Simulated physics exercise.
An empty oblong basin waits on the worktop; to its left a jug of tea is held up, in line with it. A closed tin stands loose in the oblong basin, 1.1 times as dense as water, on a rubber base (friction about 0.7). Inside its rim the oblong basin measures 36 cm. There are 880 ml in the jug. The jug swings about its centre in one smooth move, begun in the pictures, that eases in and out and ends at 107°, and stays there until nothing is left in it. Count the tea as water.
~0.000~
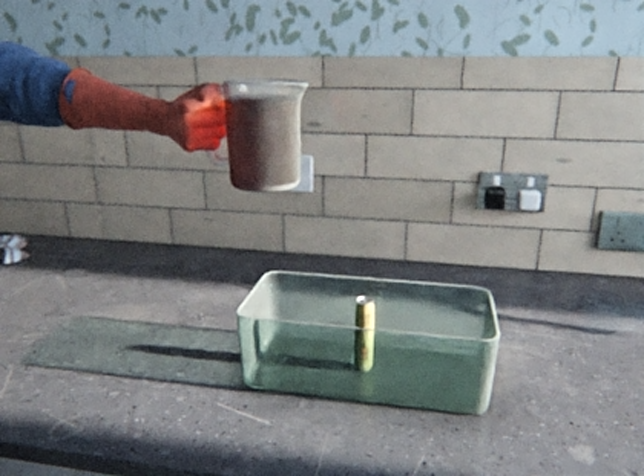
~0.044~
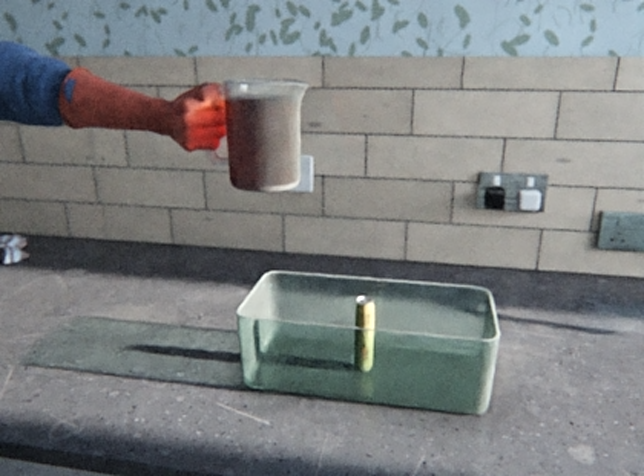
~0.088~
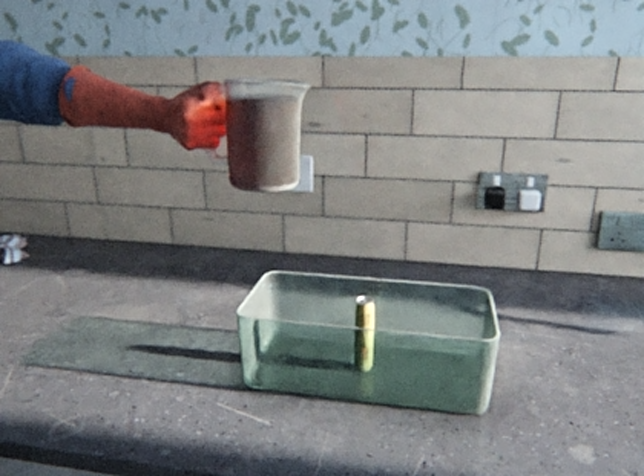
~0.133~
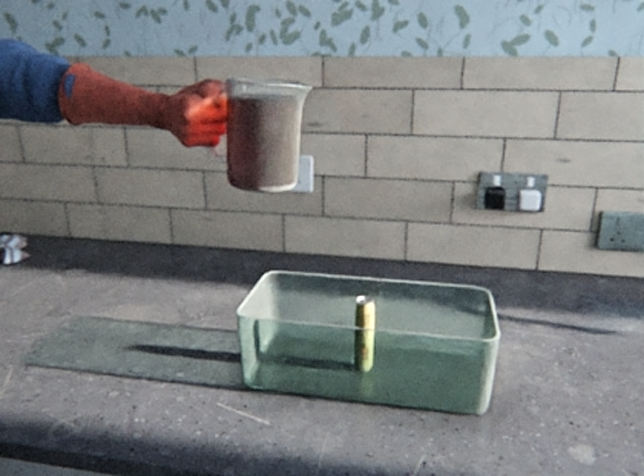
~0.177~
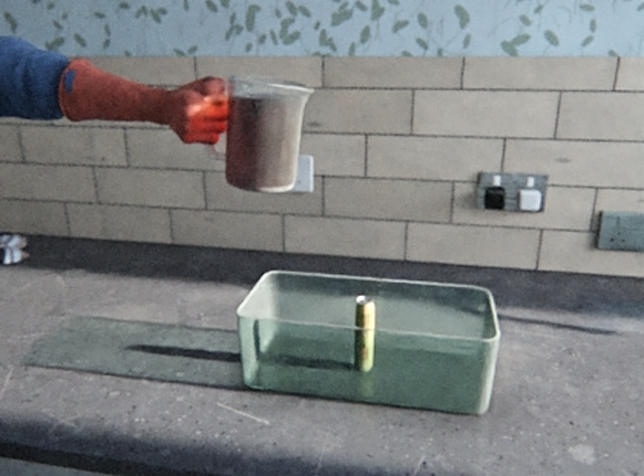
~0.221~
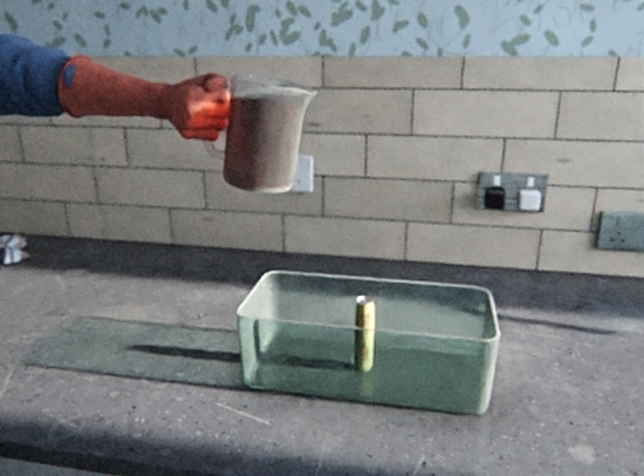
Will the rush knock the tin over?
The tin stays up.
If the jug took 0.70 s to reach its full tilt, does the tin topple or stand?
Then it stays up.
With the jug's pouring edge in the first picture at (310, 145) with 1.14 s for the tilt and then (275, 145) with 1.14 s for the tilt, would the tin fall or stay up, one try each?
First it goes over; then it falls.
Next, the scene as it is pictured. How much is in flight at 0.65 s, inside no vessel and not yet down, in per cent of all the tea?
Some 12 per cent.
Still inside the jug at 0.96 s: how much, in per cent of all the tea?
About 38 per cent.
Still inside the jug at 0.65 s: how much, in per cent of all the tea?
Some 88 per cent.
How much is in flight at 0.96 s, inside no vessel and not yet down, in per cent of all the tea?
Near 32 in a hundred.
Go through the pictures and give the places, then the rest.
In the first picture, it leans 0°; its right rim is at (308, 83); the tea meets the walls at (230, 97) and (299, 98); the oblong basin's rim runs from (252, 293) to (494, 313); the tin's top is at (365, 303).
In the second picture, it leans 0°; its right rim is at (309, 84); the tea meets the walls at (231, 97) and (299, 98).
In the third picture, it leans 2°; its right rim is at (310, 85); the tea meets the walls at (231, 96) and (299, 99).
In the fourth picture, it leans 4°; its right rim is at (311, 87); the tea meets the walls at (233, 96) and (300, 99).
In the fifth picture, it leans 6°; its right rim is at (313, 89); the tea meets the walls at (234, 97) and (303, 99).
In the sixth picture, it leans 10°; its right rim is at (316, 92); the tea meets the walls at (235, 97) and (306, 100).
After 0.65 s the tilt is 65° and 87 per cent is still to pour; the tin stands where it began.
After 0.96 s the tilt is 100° and 39 per cent is still to pour; the tin stands where it began.
After 1.28 s the tilt is 107° and 4 per cent is still to pour; the tin stands where it began.
After 1.64 s the tilt is 107° and 0 per cent is still to pour; the tin stands where it began.
In the end the tin stands where it began.
